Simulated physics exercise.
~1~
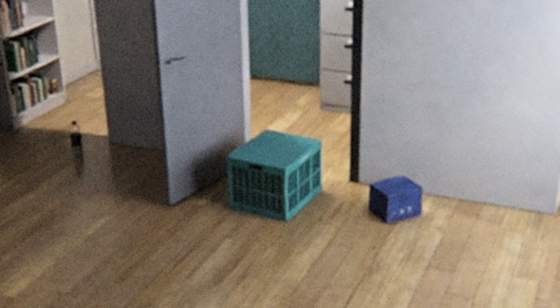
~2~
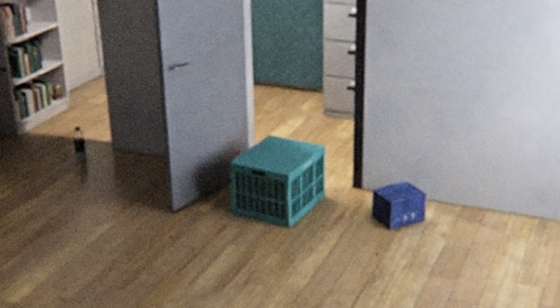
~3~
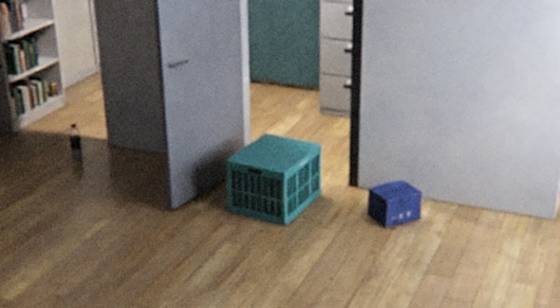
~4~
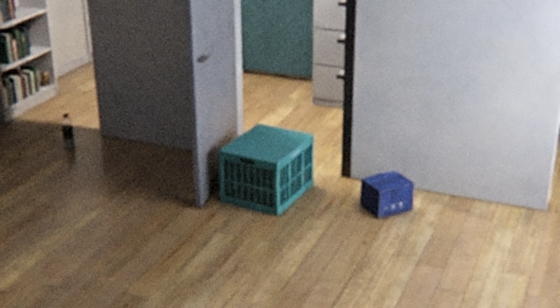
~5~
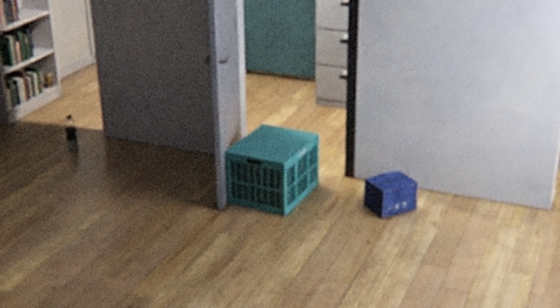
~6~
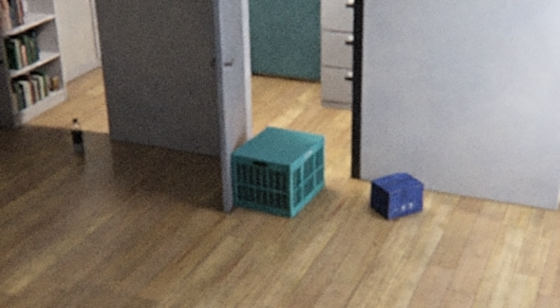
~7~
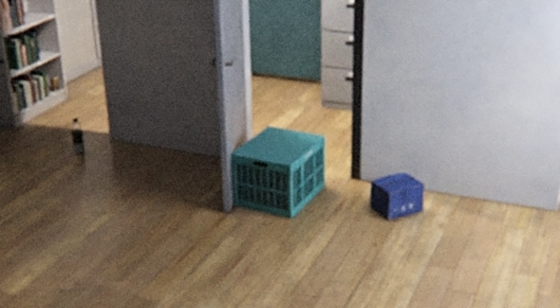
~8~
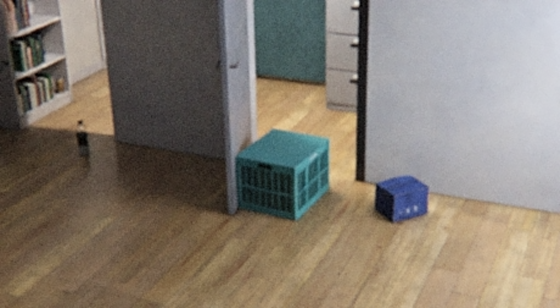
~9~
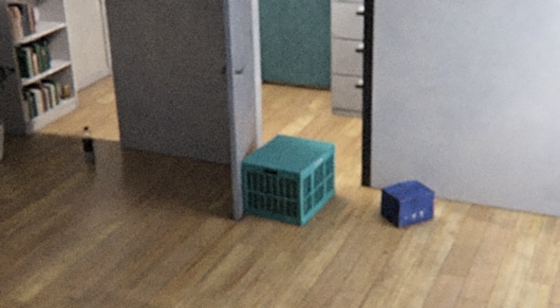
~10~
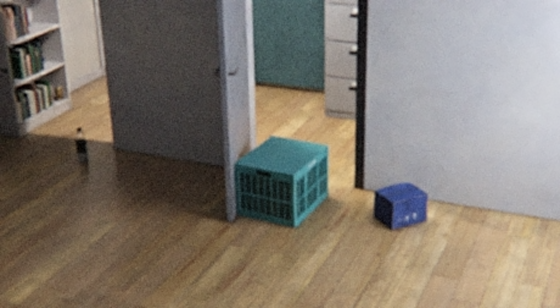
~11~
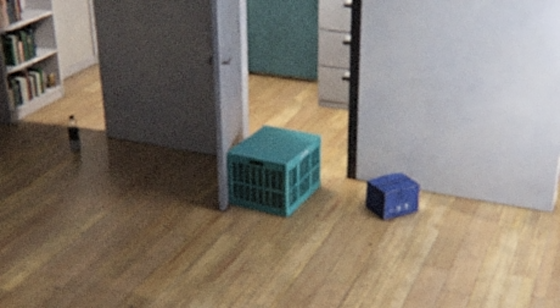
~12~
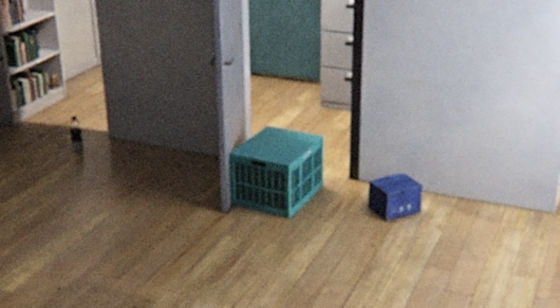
A grey door swings partway towards its frame and stops against a turquoise crate.
